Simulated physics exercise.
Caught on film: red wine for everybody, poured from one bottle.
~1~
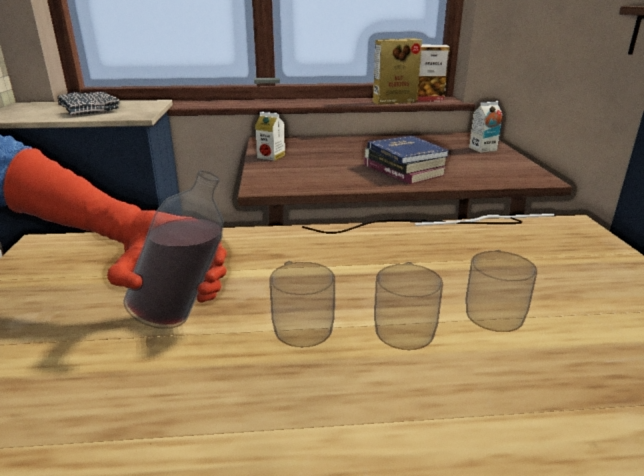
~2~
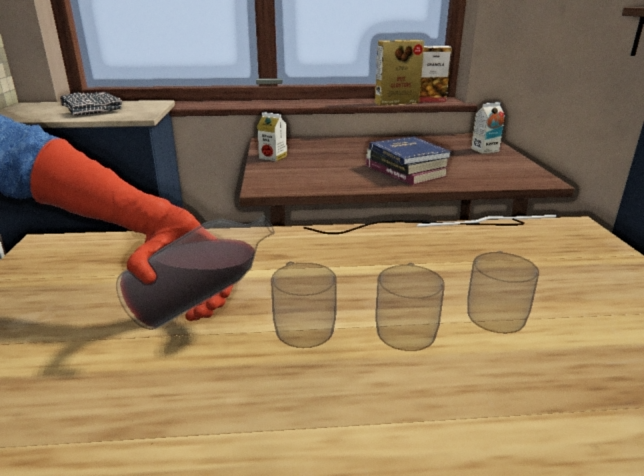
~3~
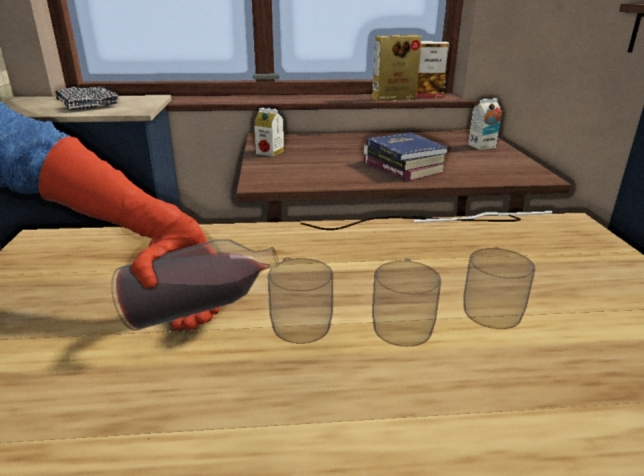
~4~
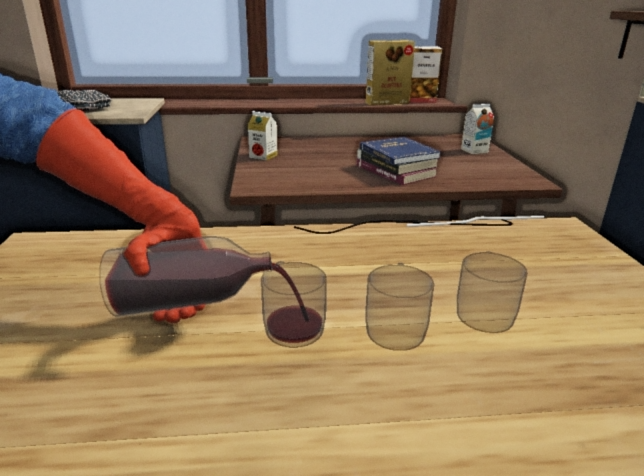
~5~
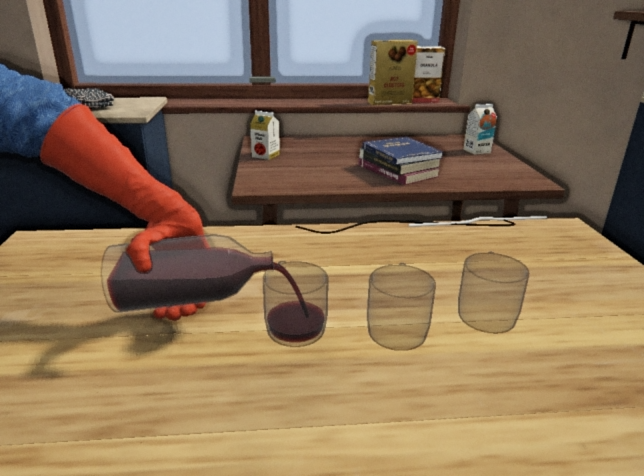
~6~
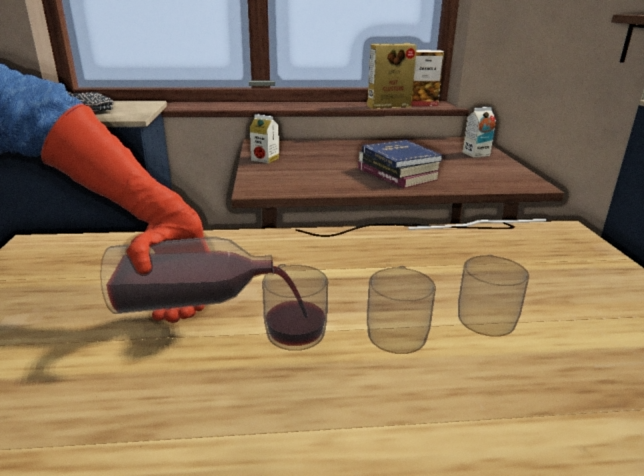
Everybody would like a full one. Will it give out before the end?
It will prove too scant, I'd bet.
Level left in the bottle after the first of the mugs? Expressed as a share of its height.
Level: Near 25 per cent.
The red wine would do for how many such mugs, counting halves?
About 2.0.
Next, the first is about half full.
After that, the first is done and the bottle has about half of its load.
Finally, the bottle is empty with one filled and the next at about three quarters of a serving.
